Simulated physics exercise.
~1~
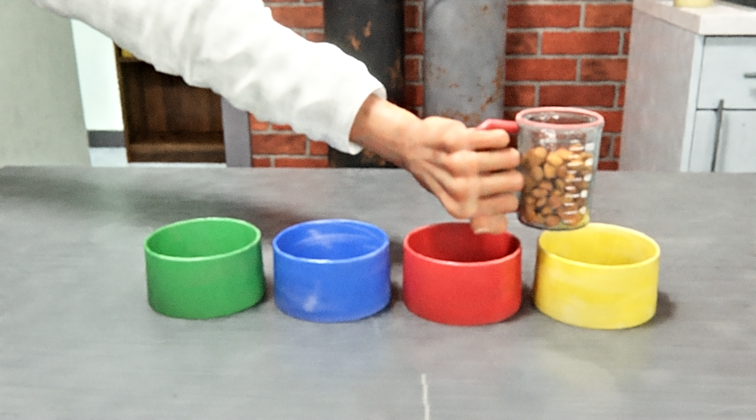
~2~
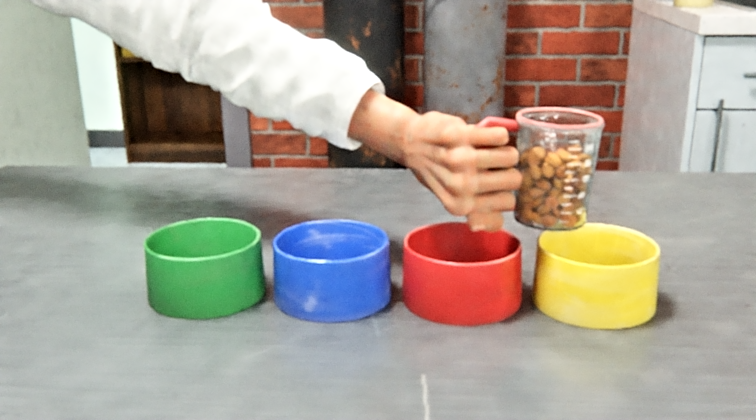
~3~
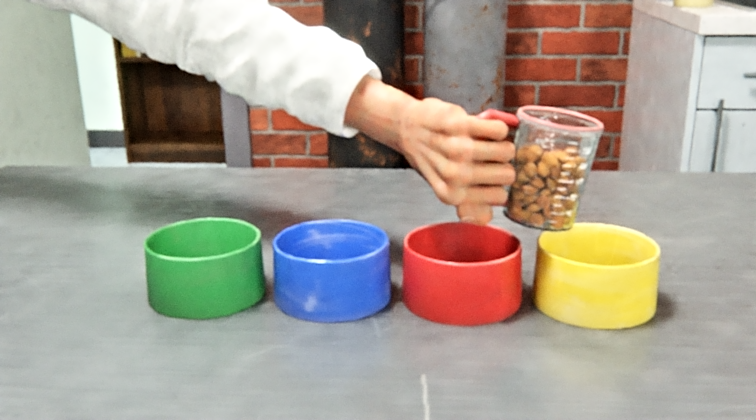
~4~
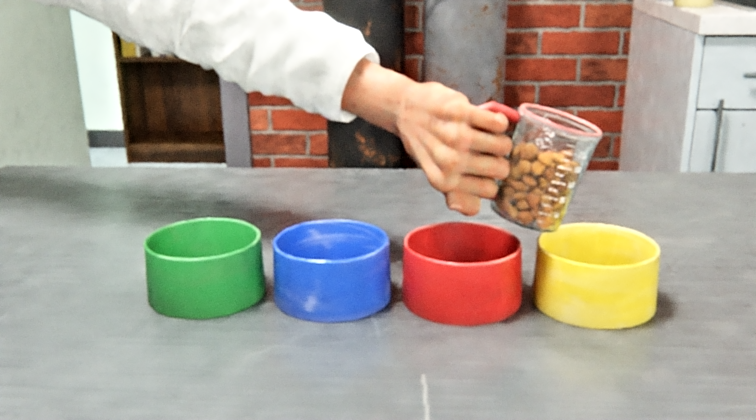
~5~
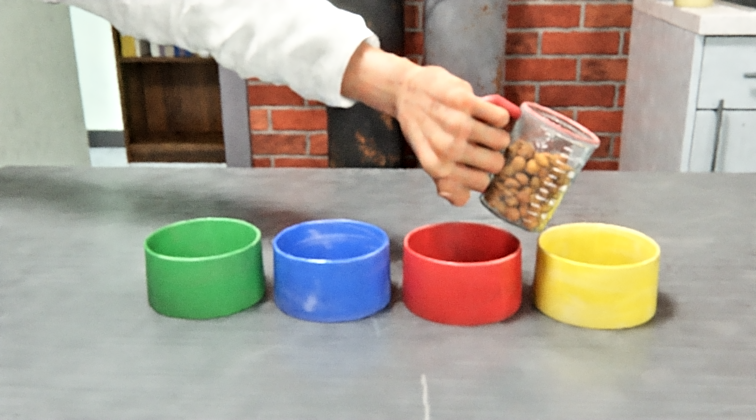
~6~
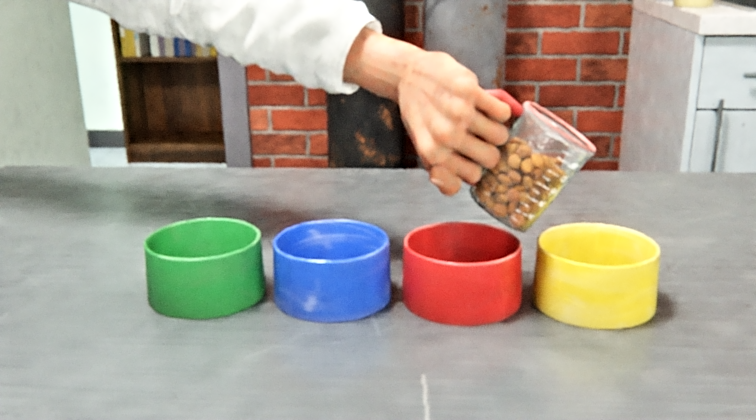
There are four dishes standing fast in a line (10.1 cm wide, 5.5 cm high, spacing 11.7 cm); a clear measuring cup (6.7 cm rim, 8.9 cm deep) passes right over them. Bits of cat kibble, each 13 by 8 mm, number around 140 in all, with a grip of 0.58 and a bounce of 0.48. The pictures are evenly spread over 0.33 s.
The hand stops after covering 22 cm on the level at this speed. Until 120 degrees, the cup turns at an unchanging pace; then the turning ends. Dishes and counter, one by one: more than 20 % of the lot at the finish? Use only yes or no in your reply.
Red: Yes; blue: No; green: No; yellow: No; counter: No.
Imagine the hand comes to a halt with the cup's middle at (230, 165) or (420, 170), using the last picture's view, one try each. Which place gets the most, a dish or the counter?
Red, then red.
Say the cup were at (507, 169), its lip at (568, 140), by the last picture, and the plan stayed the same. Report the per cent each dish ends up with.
Red: 10 / blue: 80 / green: 0 / yellow: 0.
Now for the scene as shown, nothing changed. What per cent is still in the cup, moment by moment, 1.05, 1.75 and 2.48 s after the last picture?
Close to 10, 0 and 0 per cent respectively.
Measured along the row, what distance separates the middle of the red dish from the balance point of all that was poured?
Offset from the dish centre: About 1 cm, right side.
Then, 1.05 s after the last picture, tilt 120 degrees; cup holds 10 %, red 85 %.
Then, 1.75 s after the last picture, tilt 120 degrees; cup holds 0 %, red 95 %.
Then, 2.48 s after the last picture, tilt 120 degrees; cup holds 0 %, red 95 %.
In the end, red 95 %, blue 0 %, green 0 %, yellow 0 %, counter 5 %.
